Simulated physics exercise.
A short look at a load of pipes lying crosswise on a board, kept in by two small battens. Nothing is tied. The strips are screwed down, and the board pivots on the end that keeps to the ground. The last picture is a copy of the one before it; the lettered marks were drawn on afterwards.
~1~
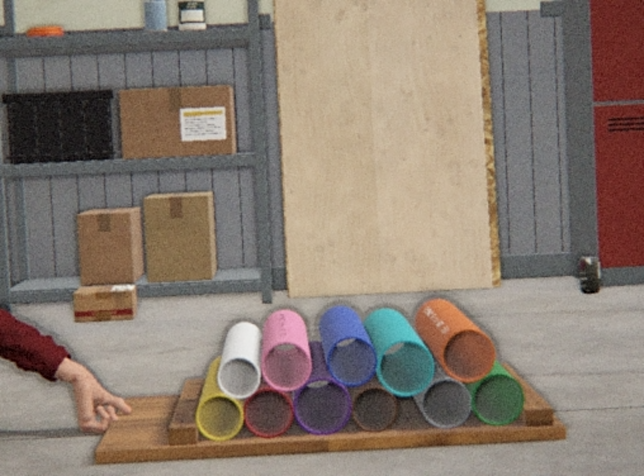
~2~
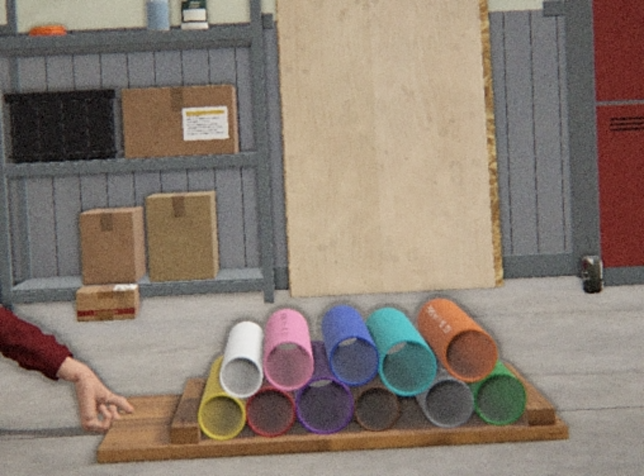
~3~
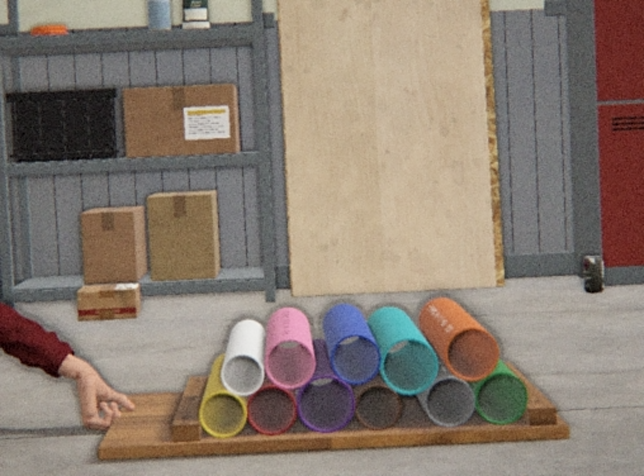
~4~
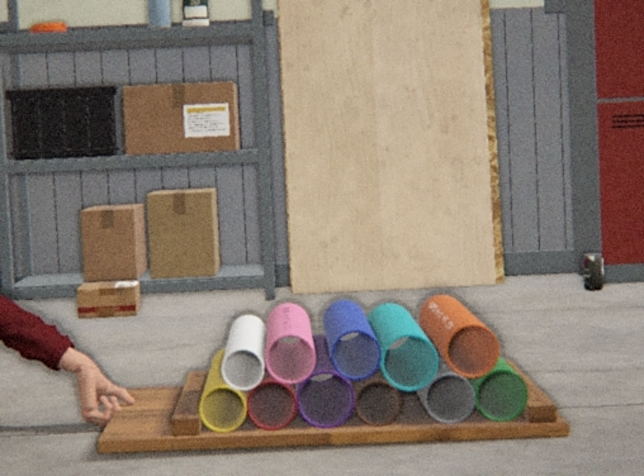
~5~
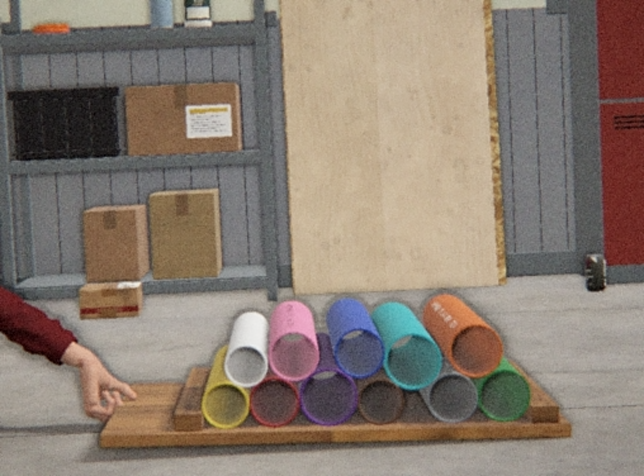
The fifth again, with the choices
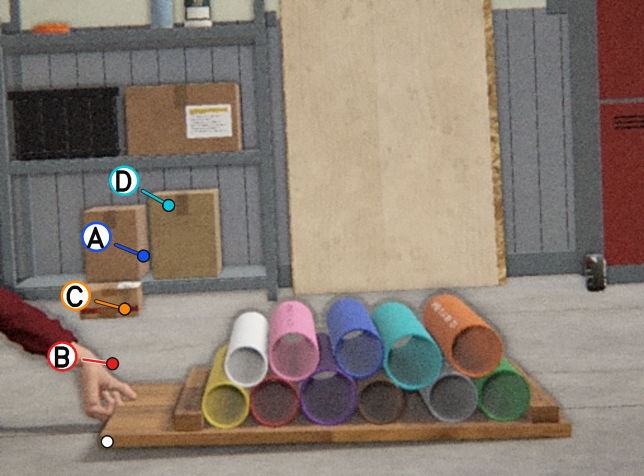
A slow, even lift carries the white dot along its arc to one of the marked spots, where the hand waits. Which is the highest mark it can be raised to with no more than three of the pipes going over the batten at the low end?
Stop at D.
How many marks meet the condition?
The number is four.
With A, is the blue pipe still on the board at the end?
No.
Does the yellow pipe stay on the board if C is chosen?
The yellow pipe: Yes.
On the copy, A at (144, 256); B at (113, 364); C at (125, 309); D at (169, 205); the white dot at (107, 441).
On D. First, board at 18°.
Then, board at 32°.
Finally, board at 32°, three over the low batten (orange, turquoise, blue).
By contrast, A three over the low batten (orange, turquoise, blue); B none over the low batten; C three over the low batten (orange, turquoise, blue).
